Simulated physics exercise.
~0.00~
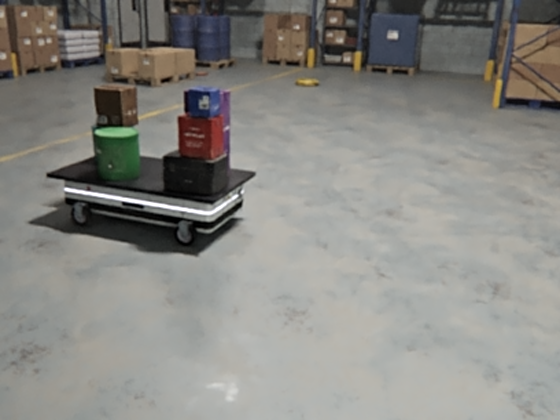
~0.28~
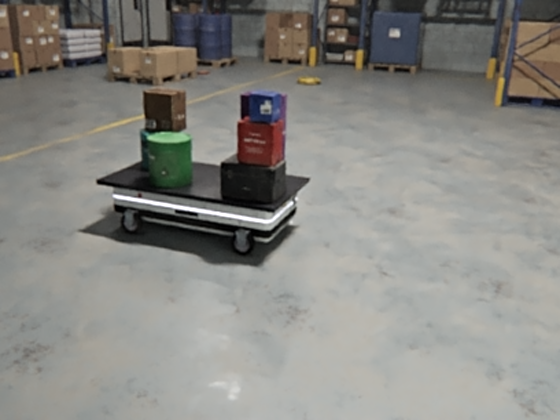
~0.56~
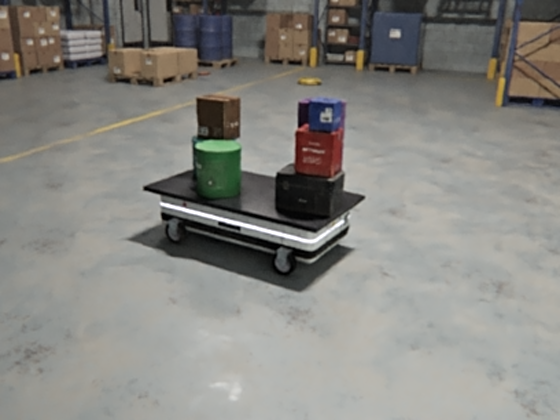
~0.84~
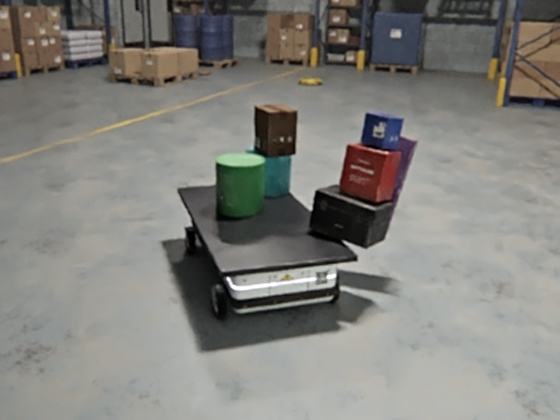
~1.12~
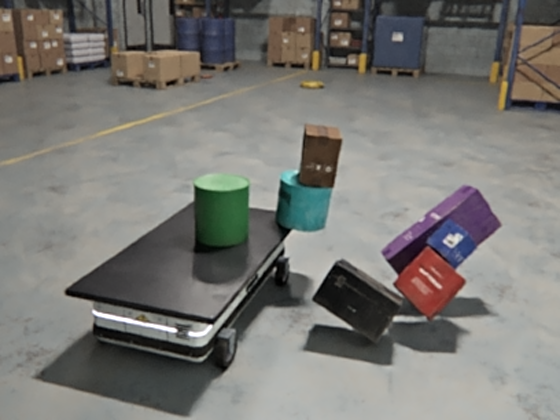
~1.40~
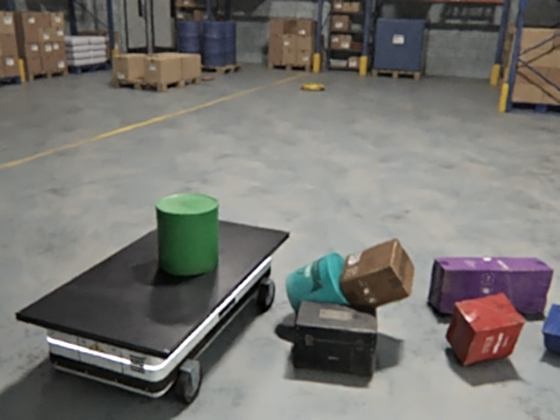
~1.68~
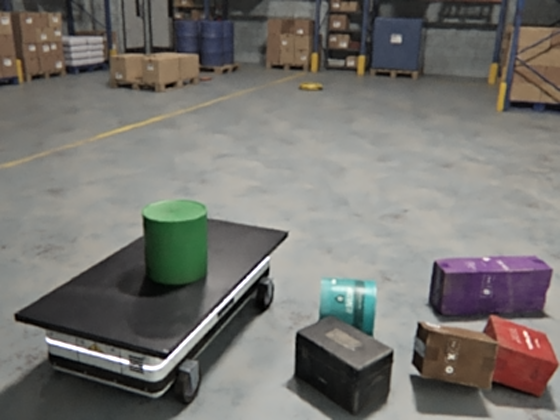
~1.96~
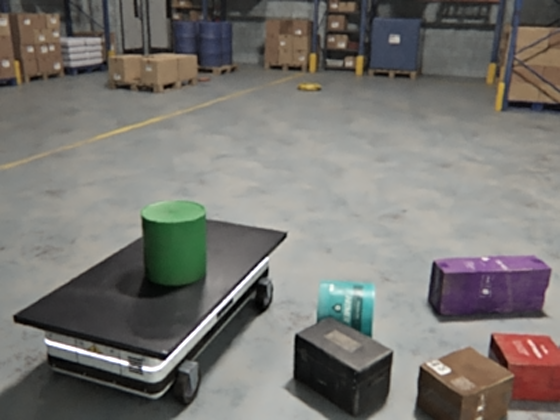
Flatbed cart rolling right across a warehouse floor, turning sharply and spilling boxes and a turquoise pail, keeping only the green pail.
